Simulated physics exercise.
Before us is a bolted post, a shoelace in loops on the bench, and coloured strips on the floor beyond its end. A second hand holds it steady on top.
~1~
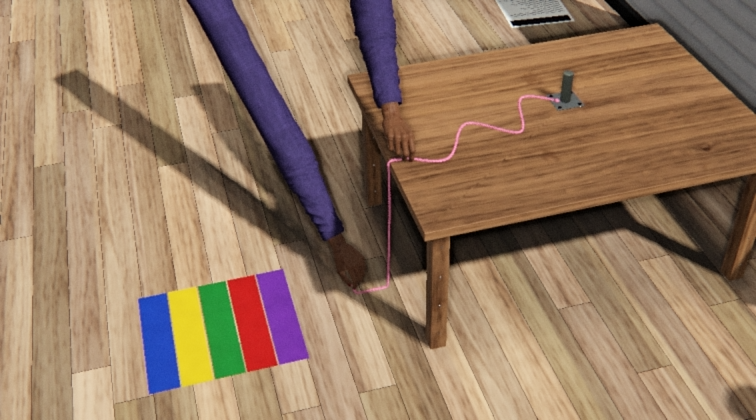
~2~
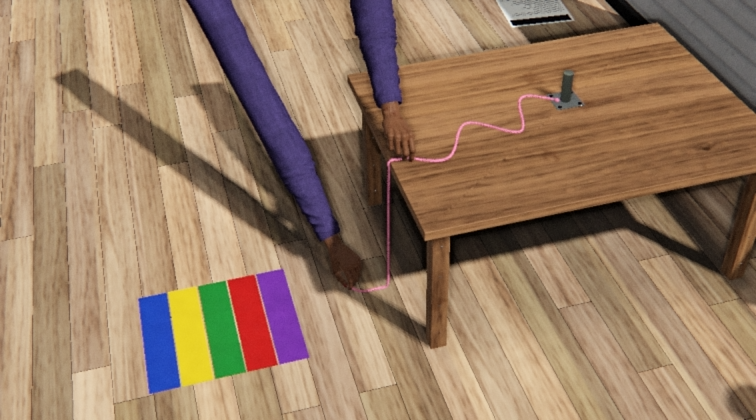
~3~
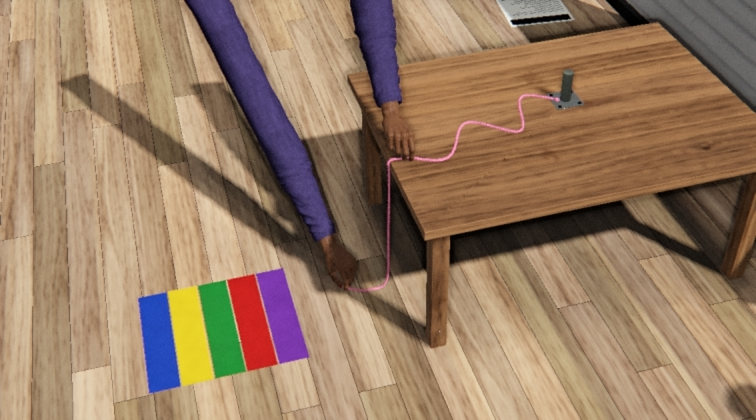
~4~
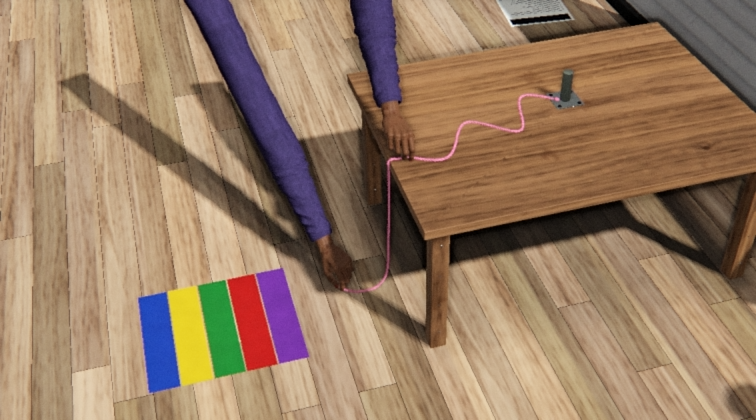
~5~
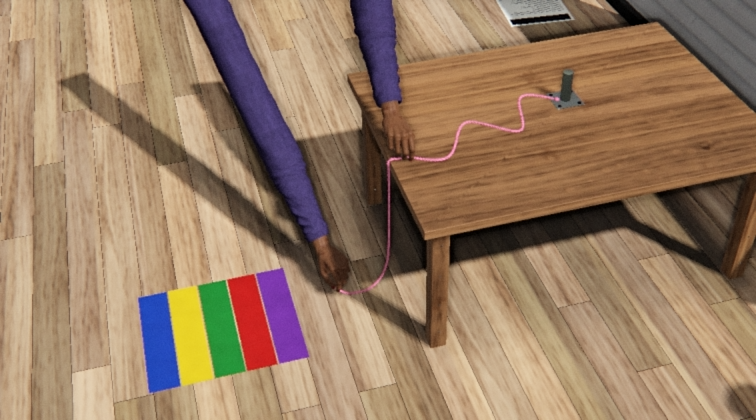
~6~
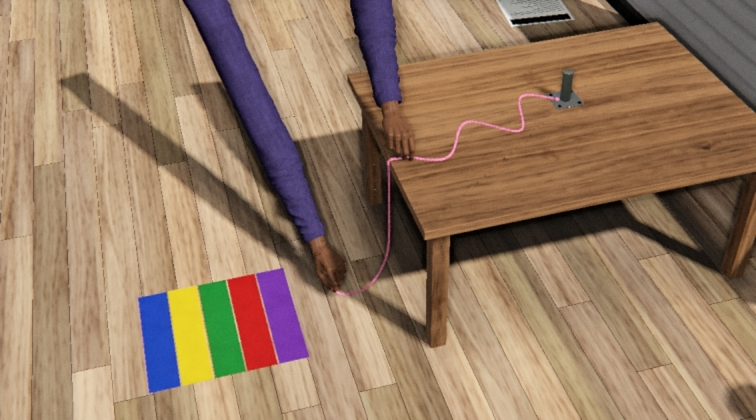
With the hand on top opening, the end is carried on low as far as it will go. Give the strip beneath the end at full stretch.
Blue strip.
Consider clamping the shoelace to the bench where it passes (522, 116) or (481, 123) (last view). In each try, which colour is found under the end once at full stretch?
Expected strip, first: Yellow; second: Green.
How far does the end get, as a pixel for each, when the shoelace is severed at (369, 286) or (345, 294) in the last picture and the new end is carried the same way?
Roughly at (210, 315) the first time and at (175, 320) the second.
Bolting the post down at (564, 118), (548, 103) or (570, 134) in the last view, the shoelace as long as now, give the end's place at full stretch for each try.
Per try, approx.: (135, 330); (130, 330); (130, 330).
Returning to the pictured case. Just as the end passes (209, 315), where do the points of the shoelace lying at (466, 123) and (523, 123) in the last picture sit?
Point one: (423, 142); point two: (486, 123).
Soon after, end near (209, 315); over green.
Then, end near (175, 322); over yellow.
At full stretch, end near (155, 327); over blue. It gets as far as the blue strip.
